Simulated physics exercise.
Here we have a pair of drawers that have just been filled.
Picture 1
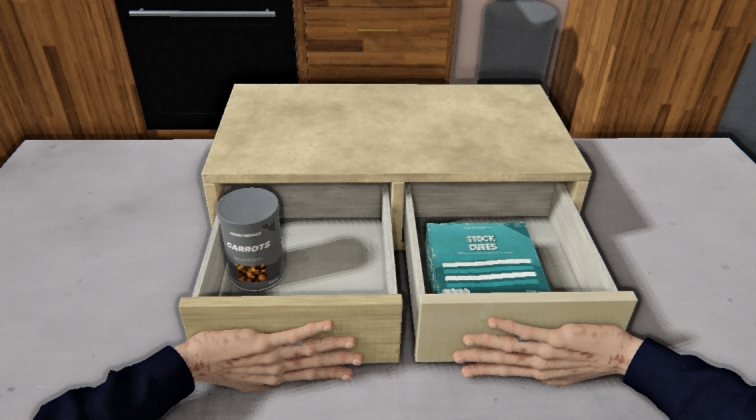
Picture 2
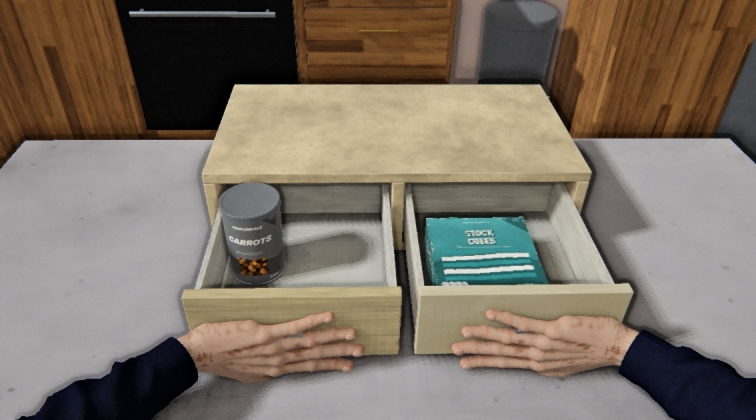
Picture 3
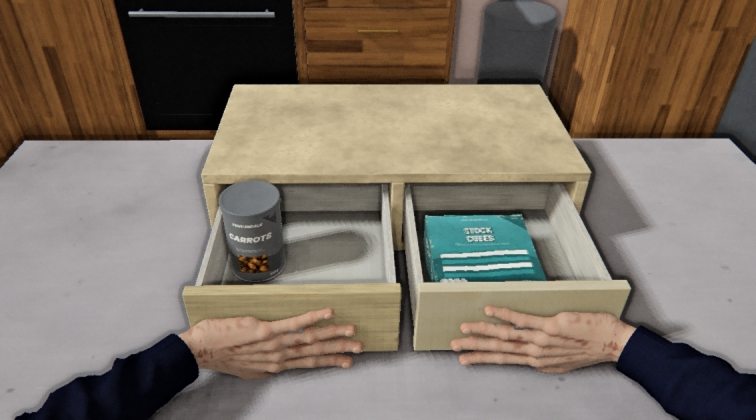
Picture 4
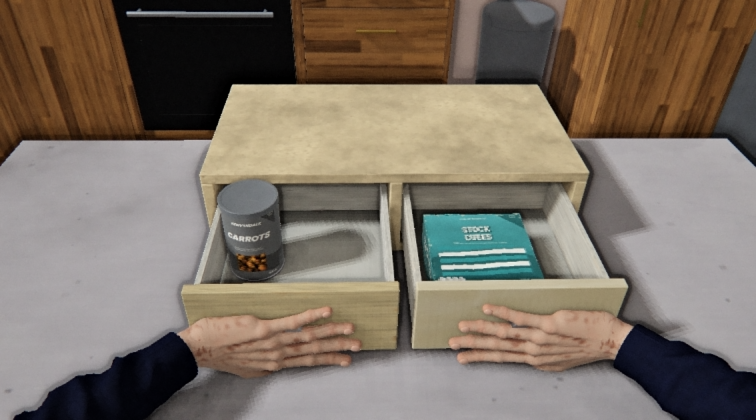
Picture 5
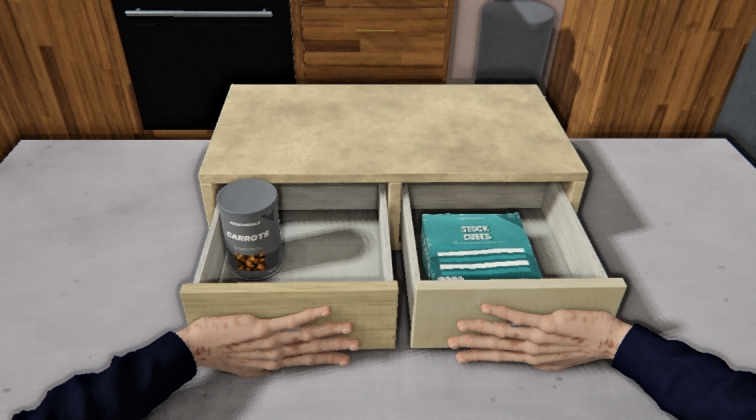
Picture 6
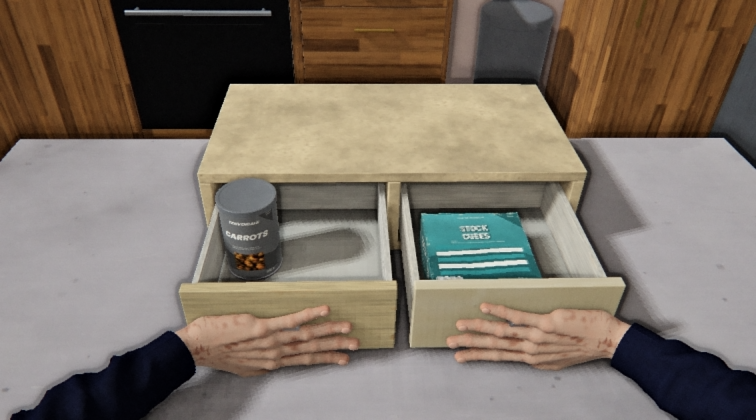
To begin with, two hands rest against the fronts of two open drawers in a pale wooden chest, the left holding a grey tin of carrots and the right a turquoise box of stock cubes. The drawers shift very slightly, then everything stays almost still, both remaining wide open.
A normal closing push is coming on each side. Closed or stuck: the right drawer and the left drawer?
Outcome: The right drawer closes and the left drawer jams.
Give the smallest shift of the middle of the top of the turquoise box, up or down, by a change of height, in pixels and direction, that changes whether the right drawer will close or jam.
Roughly 24 pixels up.
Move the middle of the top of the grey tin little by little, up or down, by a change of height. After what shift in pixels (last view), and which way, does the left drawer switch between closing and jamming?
Roughly 12 pixels down.
Then, 0.34 s later than the last frame, right drawer starting in; left drawer starting in.
Then, 0.56 s later than the last frame, right drawer about half in; left drawer about half in.
Then, 0.74 s later than the last frame, right drawer nearly in; left drawer stopped, still ajar.
When it is over, the right drawer shuts flush; the left drawer stays ajar.
